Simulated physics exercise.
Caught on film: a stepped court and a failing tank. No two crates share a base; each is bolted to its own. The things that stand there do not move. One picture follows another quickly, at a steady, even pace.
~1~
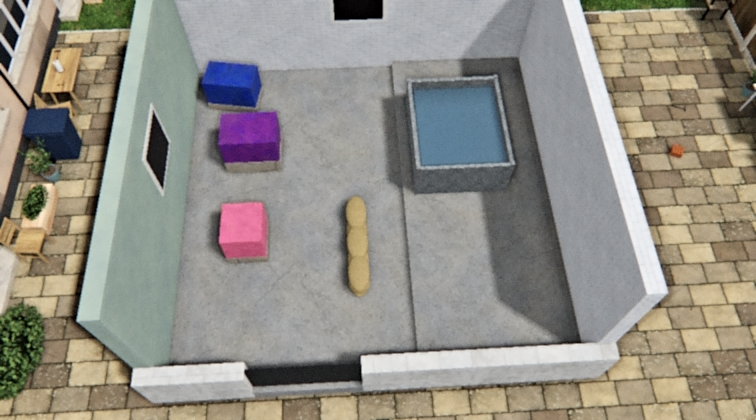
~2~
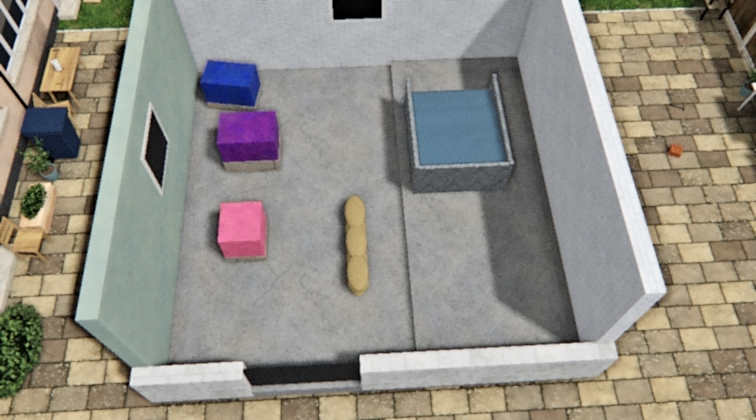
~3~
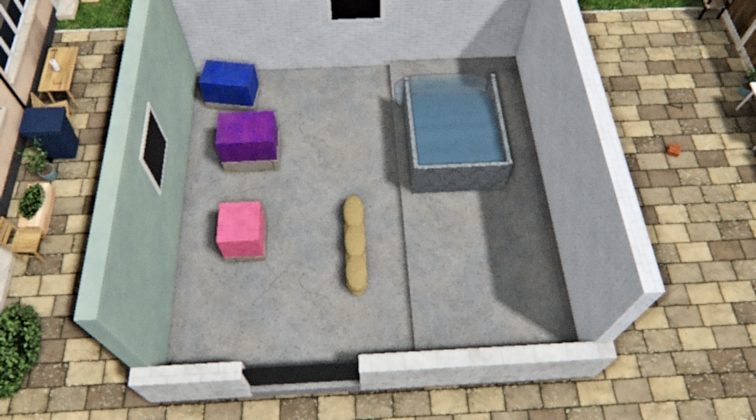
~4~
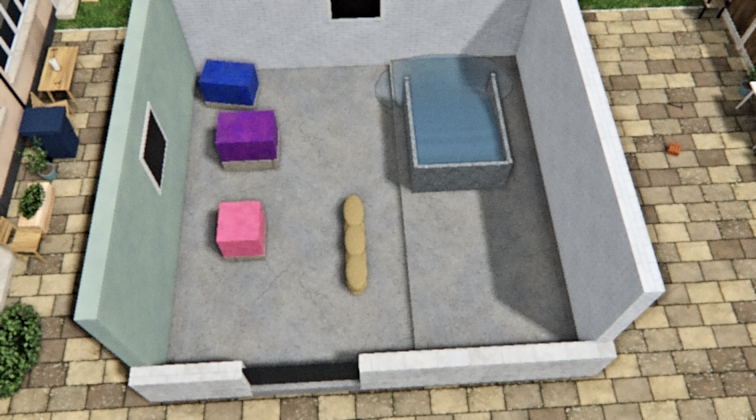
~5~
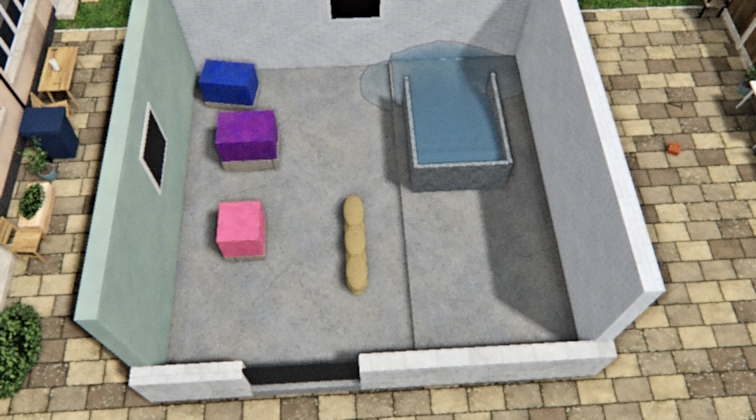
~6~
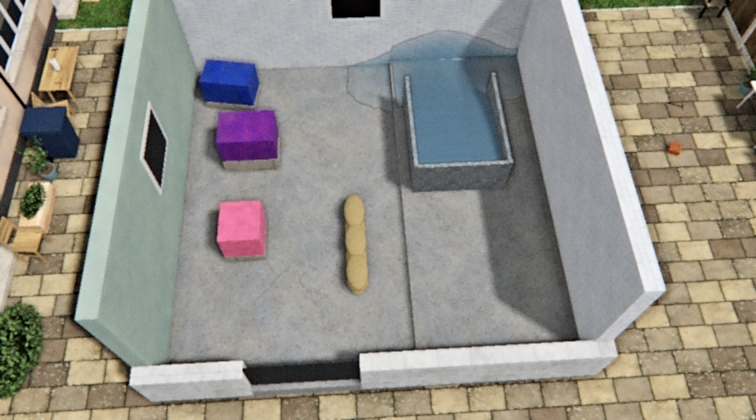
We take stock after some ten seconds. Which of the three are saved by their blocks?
Result: The blue crate is reached. The pink crate is never reached. The purple crate is never reached.
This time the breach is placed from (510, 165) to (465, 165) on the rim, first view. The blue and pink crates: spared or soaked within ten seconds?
Then: Blue stays dry; pink escapes it.
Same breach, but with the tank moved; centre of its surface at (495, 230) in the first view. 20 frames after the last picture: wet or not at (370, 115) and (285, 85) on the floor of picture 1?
Taking them in turn, drenched, then drenched.
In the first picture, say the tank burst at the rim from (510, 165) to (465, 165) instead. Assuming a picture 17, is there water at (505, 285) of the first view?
Result for the point: Drenched.
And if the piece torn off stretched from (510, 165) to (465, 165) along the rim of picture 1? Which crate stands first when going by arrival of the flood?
Answer: The pink one.
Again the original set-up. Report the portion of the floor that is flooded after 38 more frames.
My estimate is close to 80 per cent.
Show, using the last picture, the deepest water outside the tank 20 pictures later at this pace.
I would point to (582, 353).
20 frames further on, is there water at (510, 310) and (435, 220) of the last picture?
Going by the order given, the first is inundated and the second still bare.
A moment on, water covers 15 % of the floor; the blue crate not reached, the pink crate not reached, the purple crate not reached.
Next, water covers 30 % of the floor; the blue crate water round its plinth, the pink crate not reached, the purple crate water round its plinth.
Then, water covers 45 % of the floor; the blue crate water round its plinth, the pink crate water round its plinth, the purple crate water round its plinth.
Later, water covers 80 % of the floor; the blue crate water round its plinth, the pink crate water round its plinth, the purple crate water round its plinth.
In the end, water covers 95 % of the floor; the blue crate was topped, the pink crate stayed above the water, the purple crate stayed above the water.
